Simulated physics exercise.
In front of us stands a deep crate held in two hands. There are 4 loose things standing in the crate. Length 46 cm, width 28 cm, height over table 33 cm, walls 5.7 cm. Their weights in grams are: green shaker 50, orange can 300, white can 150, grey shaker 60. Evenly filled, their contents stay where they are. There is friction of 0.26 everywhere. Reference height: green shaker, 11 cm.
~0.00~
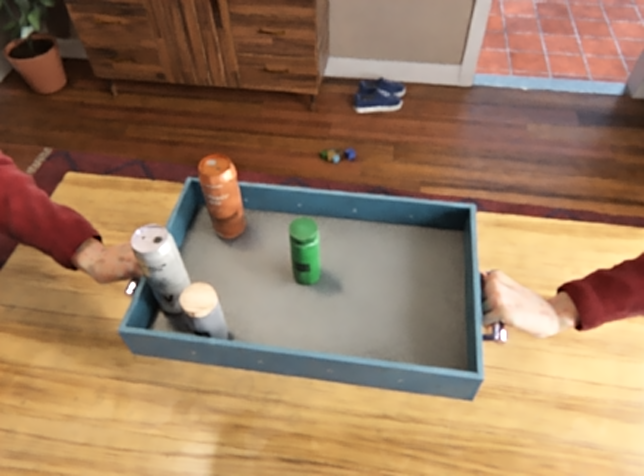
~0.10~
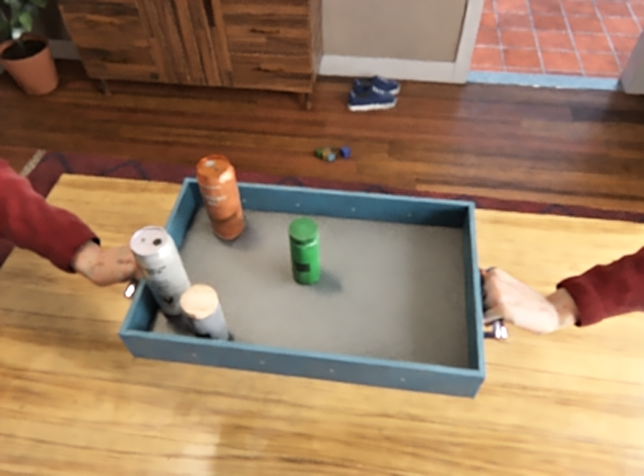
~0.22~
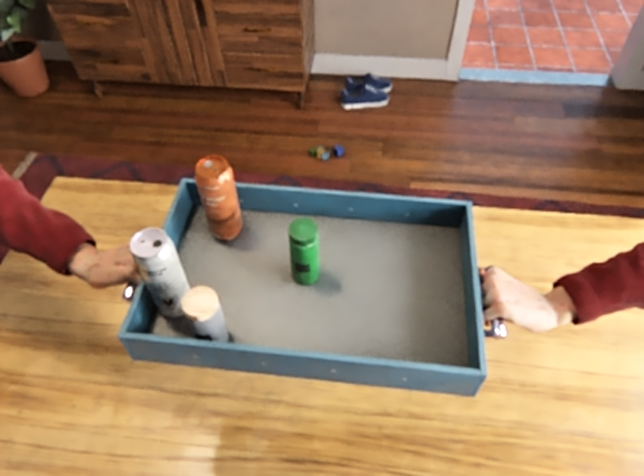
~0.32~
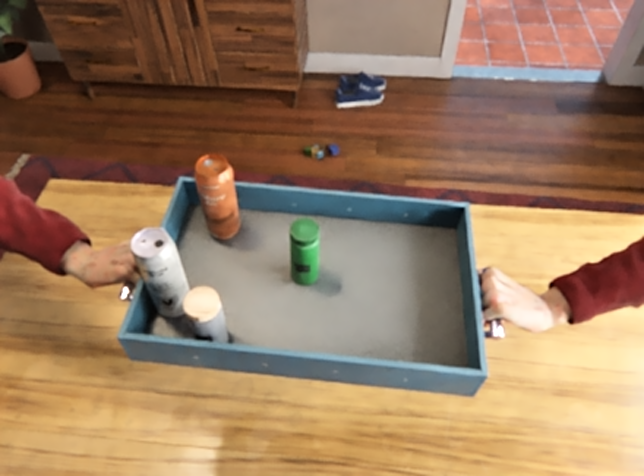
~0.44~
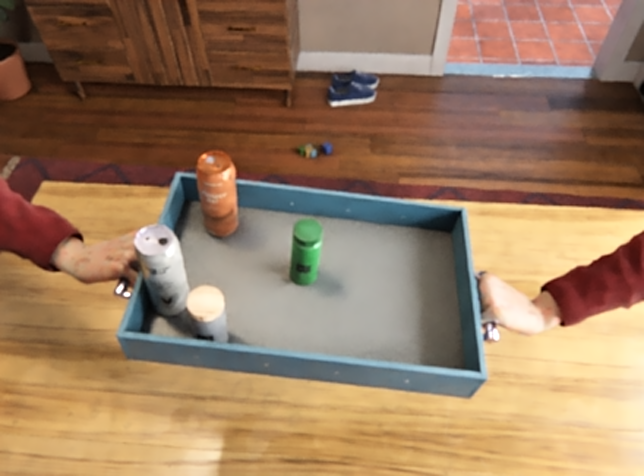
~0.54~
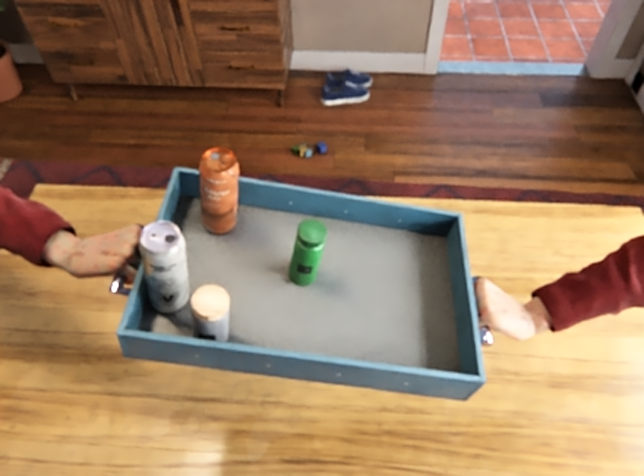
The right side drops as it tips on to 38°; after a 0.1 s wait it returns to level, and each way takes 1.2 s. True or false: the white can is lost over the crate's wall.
True.
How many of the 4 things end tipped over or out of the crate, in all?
So, 2 in all.
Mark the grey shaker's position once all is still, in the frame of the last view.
It ends up near (459, 331).
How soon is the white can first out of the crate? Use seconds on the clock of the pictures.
Around 1.3 seconds.
After 1.14 s, tip 37°, right side down; white can slid 23 cm near (354, 306); green shaker slid 23 cm; grey shaker slid 22 cm.
After 1.54 s, tip 37°, right side down; orange can and white can now out of the crate; grey shaker slid 34 cm; green shaker slid 22 cm.
At rest (3.1 s), out of the crate, orange can and white can; not toppled but over 5 cm from the start, green shaker and grey shaker. In the last view, white can near (477, 382).
